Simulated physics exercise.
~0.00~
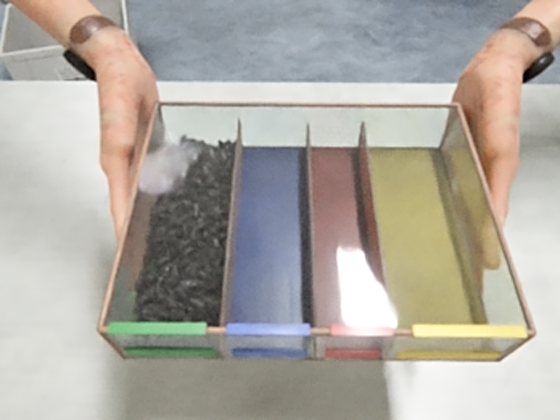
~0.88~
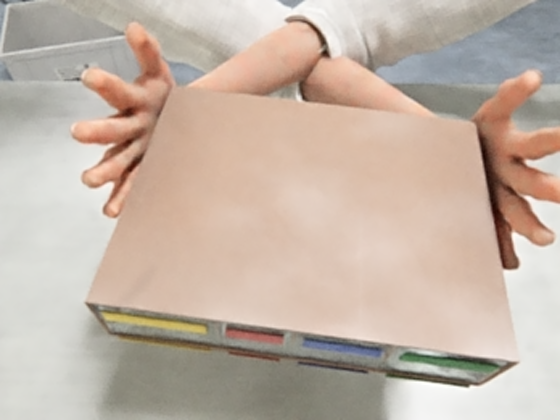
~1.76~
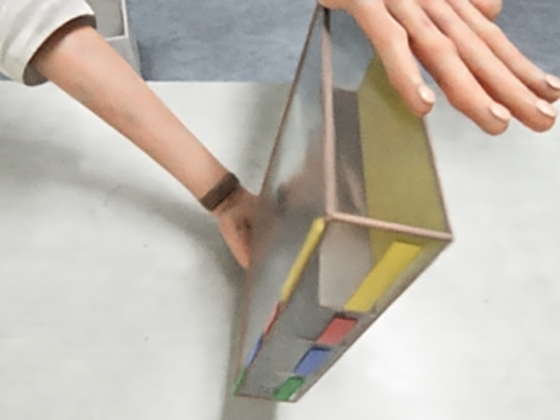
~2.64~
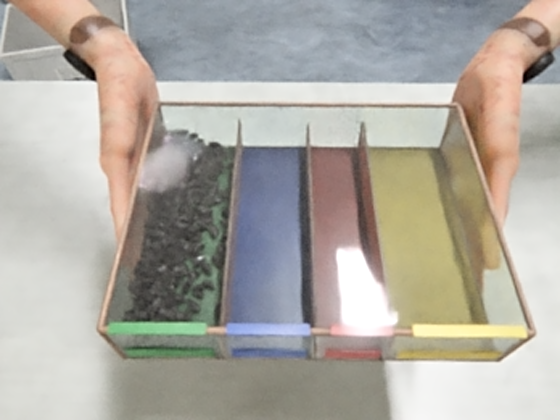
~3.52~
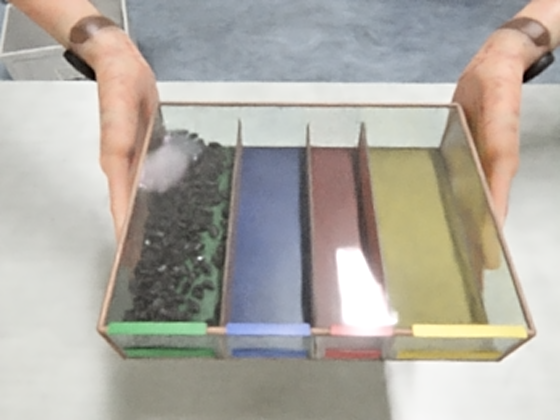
Two hands flip a clear-lidded box over and back, leaving black beans in the green compartment.
